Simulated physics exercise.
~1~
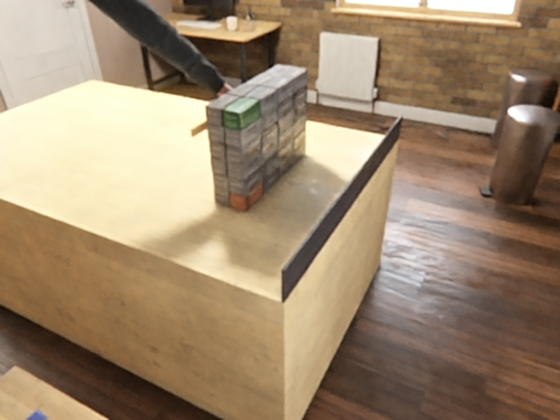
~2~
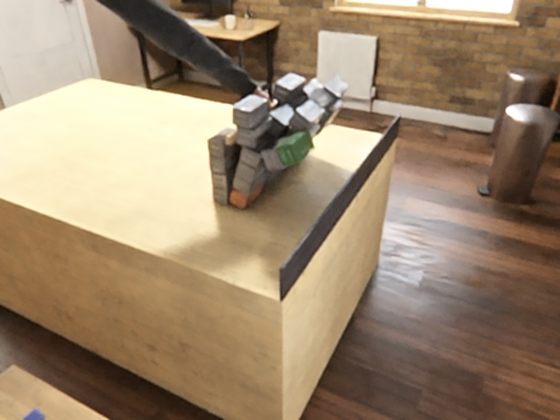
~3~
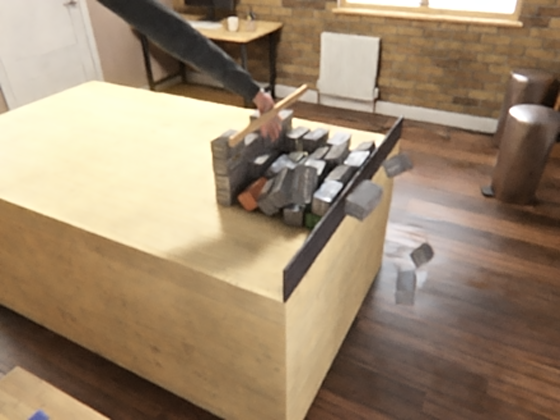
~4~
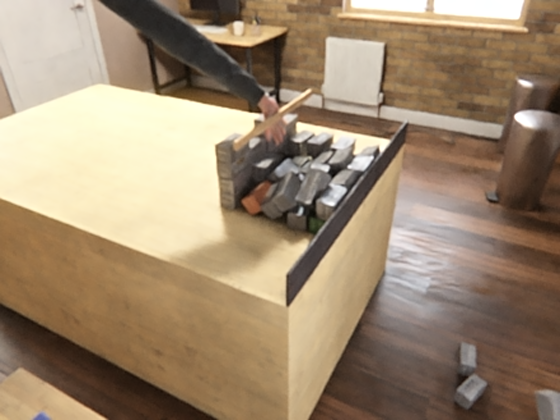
On a wooden bench in a brick-walled room, a hand pushed a strip of wood into a neat stack of small grey packets, which toppled into a heap against the low board, while a few tumbled over it onto the floor.
